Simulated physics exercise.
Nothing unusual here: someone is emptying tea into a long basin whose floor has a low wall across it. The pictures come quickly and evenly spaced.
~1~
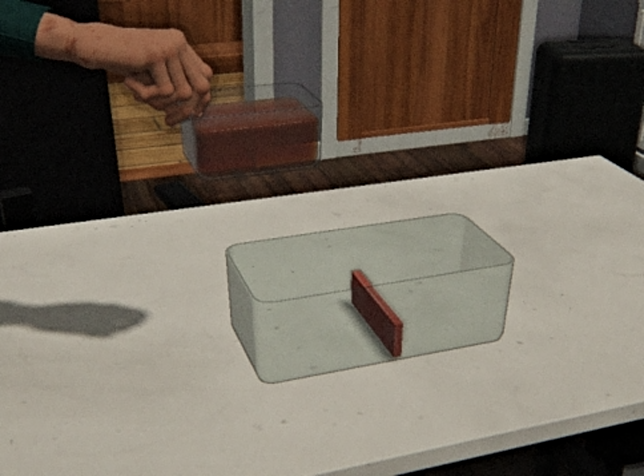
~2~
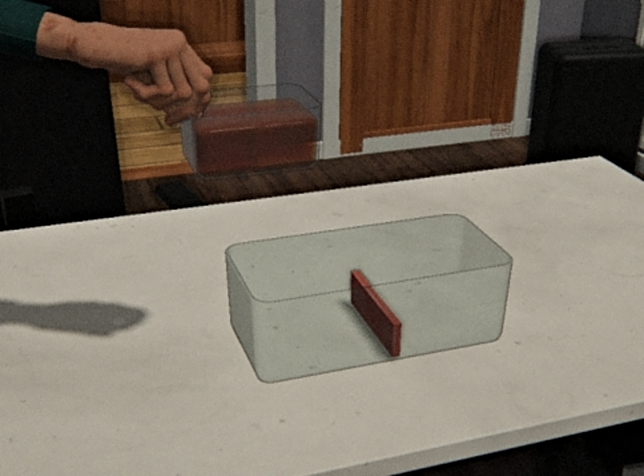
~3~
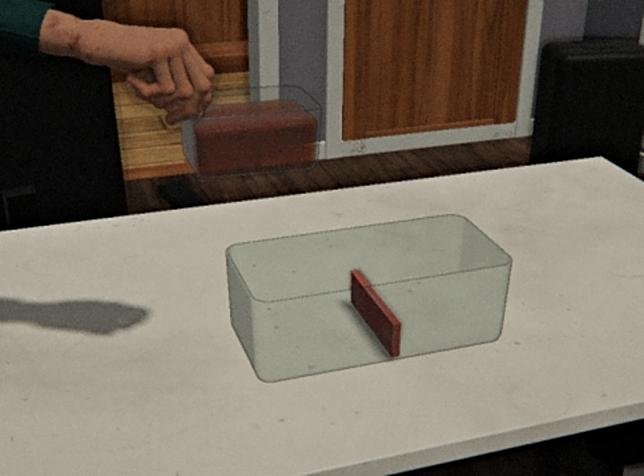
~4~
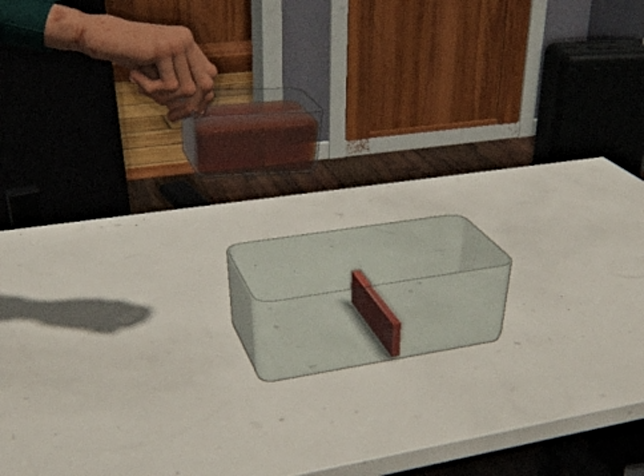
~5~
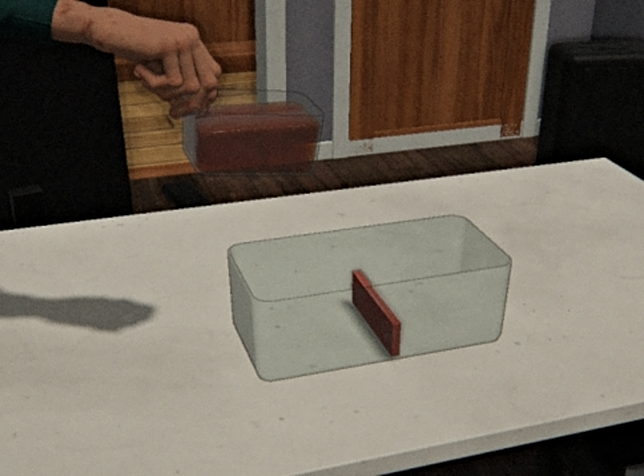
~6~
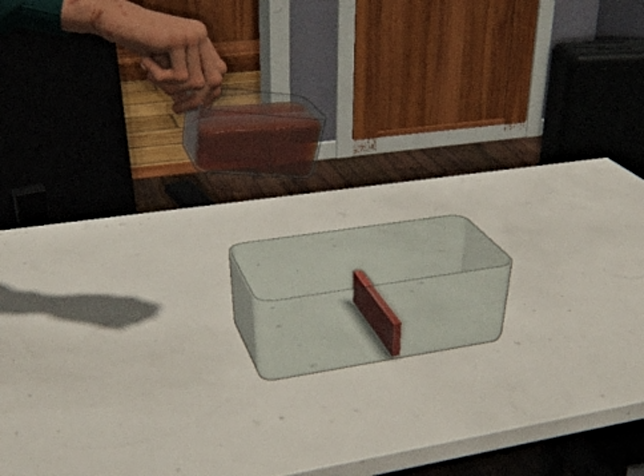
A hand in a dark green sleeve, at the upper left, holds a clear container of reddish-brown liquid above a white tabletop, seen from slightly above in a room with wooden doors. On the table sits a long, clear basin with a low red wall across its middle, a hand-shaped shadow lying to its left. The hand shifts slightly right and gradually tilts the container rightward, while the basin stays still.
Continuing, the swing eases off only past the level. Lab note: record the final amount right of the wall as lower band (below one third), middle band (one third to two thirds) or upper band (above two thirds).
The share right of the wall is left at a third to two thirds.
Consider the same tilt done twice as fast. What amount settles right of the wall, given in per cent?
Around 20 percent.
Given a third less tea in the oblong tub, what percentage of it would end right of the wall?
Some 10 per cent.
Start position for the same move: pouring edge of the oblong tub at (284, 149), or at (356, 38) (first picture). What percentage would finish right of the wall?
5 and 75 in a hundred.
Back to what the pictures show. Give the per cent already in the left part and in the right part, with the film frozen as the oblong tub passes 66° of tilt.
10 percent or so left, 5 percent or so right.
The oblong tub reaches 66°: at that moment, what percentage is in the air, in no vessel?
It's close to 40 percent.
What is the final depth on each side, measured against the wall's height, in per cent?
About 30 left, about 30 right.
A moment on, the oblong tub is tipped part way and 48 per cent is still to pour, 8 is left of the wall and 6 right of it.
Next, the oblong tub is tipped right over and 7 per cent is still to pour, 39 is left of the wall and 45 right of it.
Then the oblong tub is tipped right over and 0 per cent is still to pour, 54 is left of the wall and 45 right of it.
Later the oblong tub is tipped right over and 0 per cent is still to pour, 54 is left of the wall and 45 right of it.
In the end 54 per cent lies left of the wall, 45 right of it and 1 outside.
